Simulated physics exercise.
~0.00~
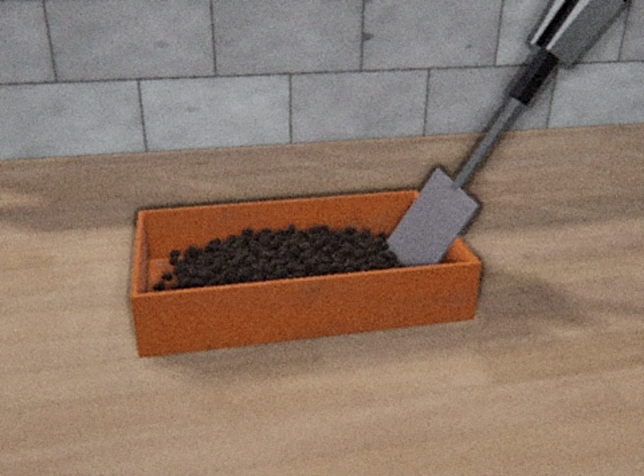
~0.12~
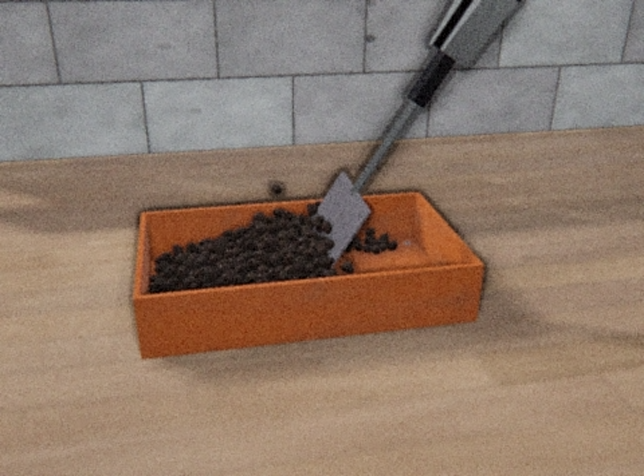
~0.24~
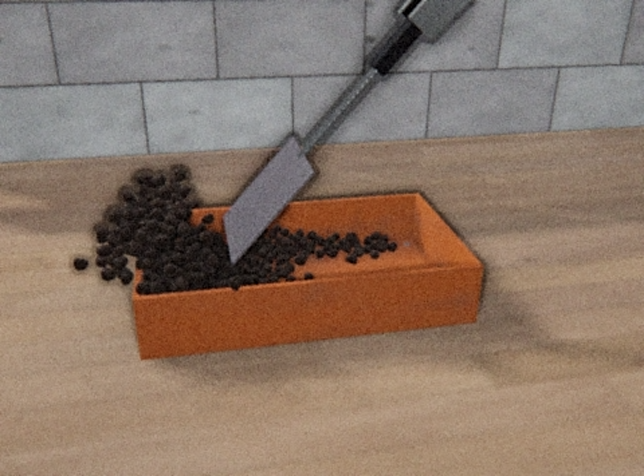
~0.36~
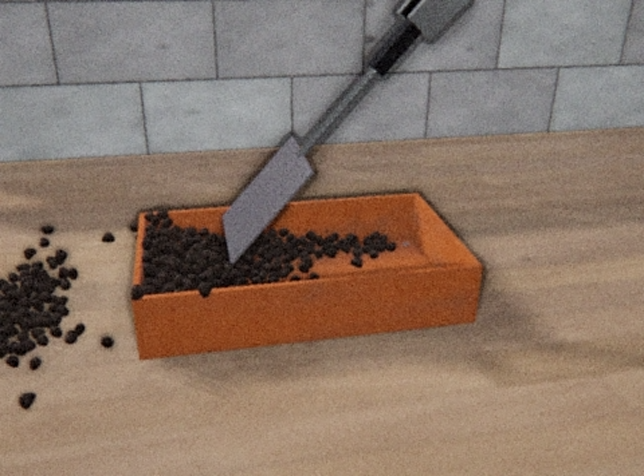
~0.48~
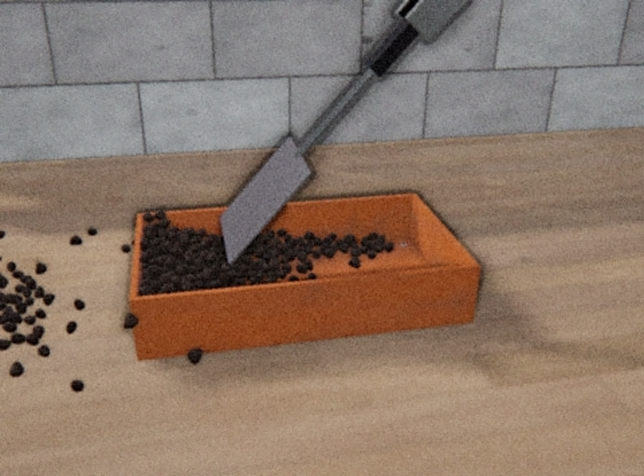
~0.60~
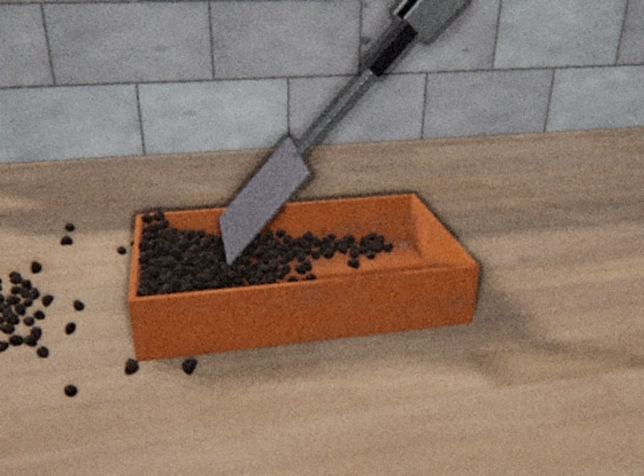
A robot arm pushed a grey paddle leftward through small dark beans in an orange trough, heaping them up until many spilled over the left end, then held still, leaving most in the trough and the rest scattered across the wooden table.
